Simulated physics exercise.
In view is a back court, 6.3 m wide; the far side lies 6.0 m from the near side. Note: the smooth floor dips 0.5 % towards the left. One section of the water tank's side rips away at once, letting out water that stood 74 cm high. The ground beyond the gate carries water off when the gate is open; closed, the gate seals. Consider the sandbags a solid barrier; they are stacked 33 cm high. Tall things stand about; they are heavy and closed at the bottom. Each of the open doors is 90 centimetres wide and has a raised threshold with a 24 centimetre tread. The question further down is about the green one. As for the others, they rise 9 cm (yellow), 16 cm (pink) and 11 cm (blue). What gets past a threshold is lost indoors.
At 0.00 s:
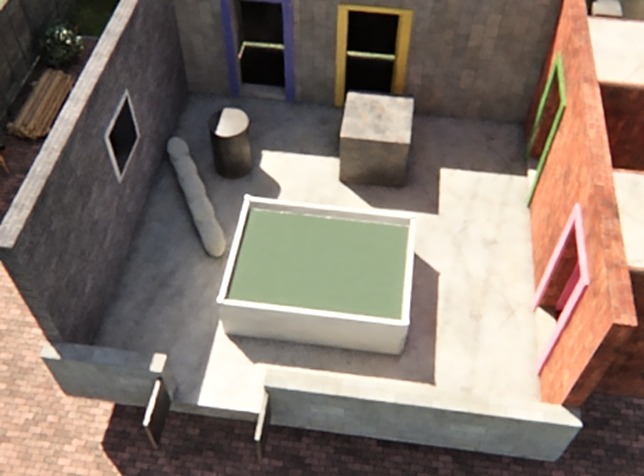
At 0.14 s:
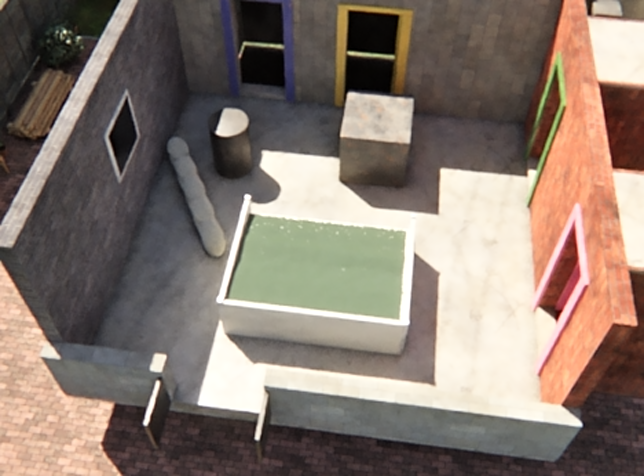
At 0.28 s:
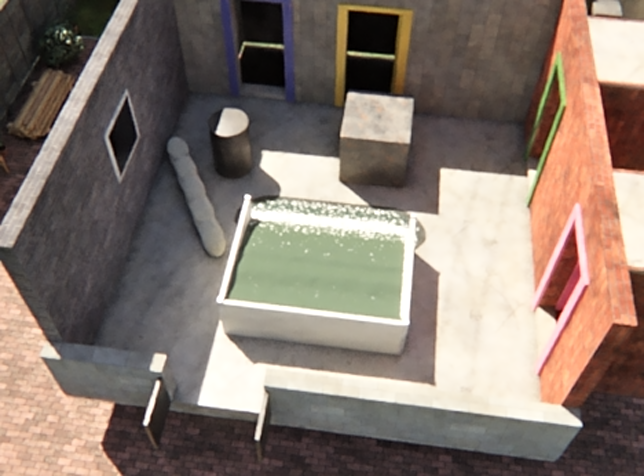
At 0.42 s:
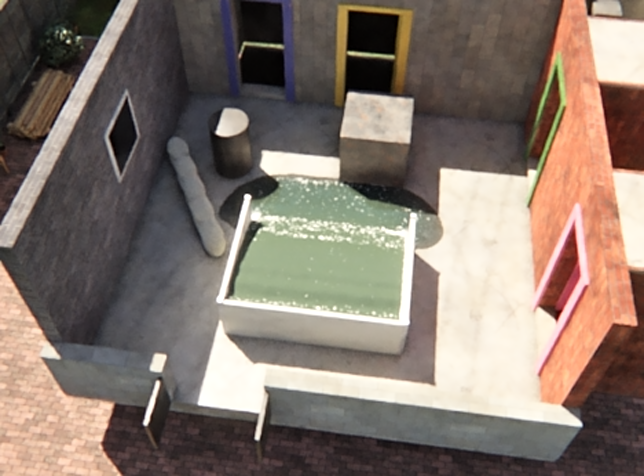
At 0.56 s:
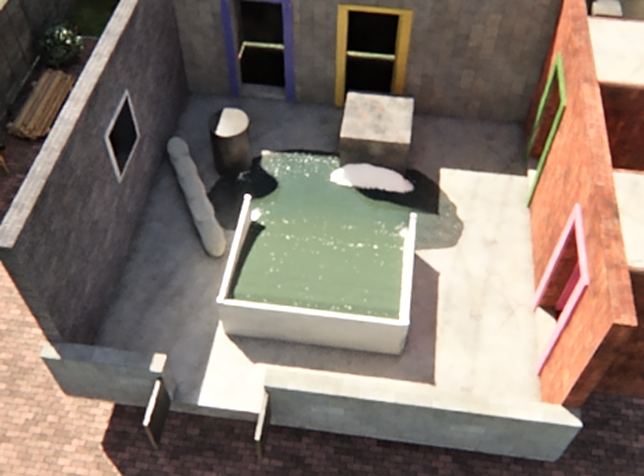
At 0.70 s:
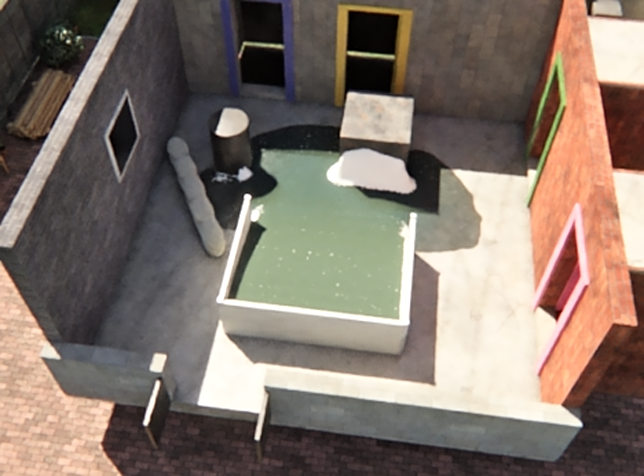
A walled back court with a pale floor is seen from high above, the camera still. A white-sided tank of green water stands in the middle, with a sandbag row and a dark round post to its left, a grey block behind, purple and yellow doorways at the back, and green and pink ones on the right. The tank's far side gives way and water pours out, foaming against the block and spreading across the floor.
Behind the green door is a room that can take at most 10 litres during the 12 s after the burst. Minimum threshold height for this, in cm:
21 cm, roughly.
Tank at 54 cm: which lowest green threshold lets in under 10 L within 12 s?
The step needs to be some 14.5 cm.
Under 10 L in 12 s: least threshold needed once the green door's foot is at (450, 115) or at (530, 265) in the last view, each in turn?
Minimums: Roughly 14.5 cm and 11.0 cm.
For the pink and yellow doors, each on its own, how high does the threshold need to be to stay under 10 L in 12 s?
You'd want about 8.0 centimetres at pink and about 19 centimetres at yellow.
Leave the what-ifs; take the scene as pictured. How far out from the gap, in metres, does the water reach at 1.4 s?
Roughly 4.0 metres.
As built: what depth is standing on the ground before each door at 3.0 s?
Door by door in centimetres - yellow 12, green 20, pink 3, blue 26.
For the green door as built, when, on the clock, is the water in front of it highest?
Crest at t of about 2.2 s.
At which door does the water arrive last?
Door: Pink.
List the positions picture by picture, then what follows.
In the first frame, the water tank at (321, 260) is whole and still, 74 cm deep; the green door at (543, 138) is dry.
In the second frame, the gap is on the far side, the front 0.3 m out at a hidden place; the back of the water tank holds 74 cm.
In the third frame, the front is at (265, 200), 0.7 m from the gap on the far side; 2.0 m2 of floor is wet, 74 cm left at the back.
In the fourth frame, the front is at (285, 178), 1.3 m from the gap on the far side; 3.8 m2 of floor is wet, 68 cm left at the back.
In the fifth frame, the front is at (290, 153), 1.9 m from the gap on the far side; 5.6 m2 of floor is wet, 63 cm left at the back.
In the sixth frame, the gap is on the far side, the front 2.5 m out at (303, 128); the back of the water tank holds 62 cm; 1.2 m in a straight line remain to the green door at (543, 138).
After 1.4 s water covers 40 % of the floor, deepest (50 cm) near (358, 188); it has not reached the green door.
After 3.0 s water covers 60 % of the floor, deepest (40 cm) near (190, 92); 20 cm at the green door, 61 litres in over its 12 cm threshold.
After 12.0 s water covers 95 % of the floor, deepest (12 cm) near (92, 350); 6 cm at the green door, 96 litres in over its 12 cm threshold.
At the green door as built, the water arrived by 1.5 s and peaked near 24 cm at 2.2 s.
Run again over the same 12 s with other heights there, 31 litres in over 17.5 cm, 4 litres over 23.5 cm. The limit of 10 litres is kept from about 21 cm up.
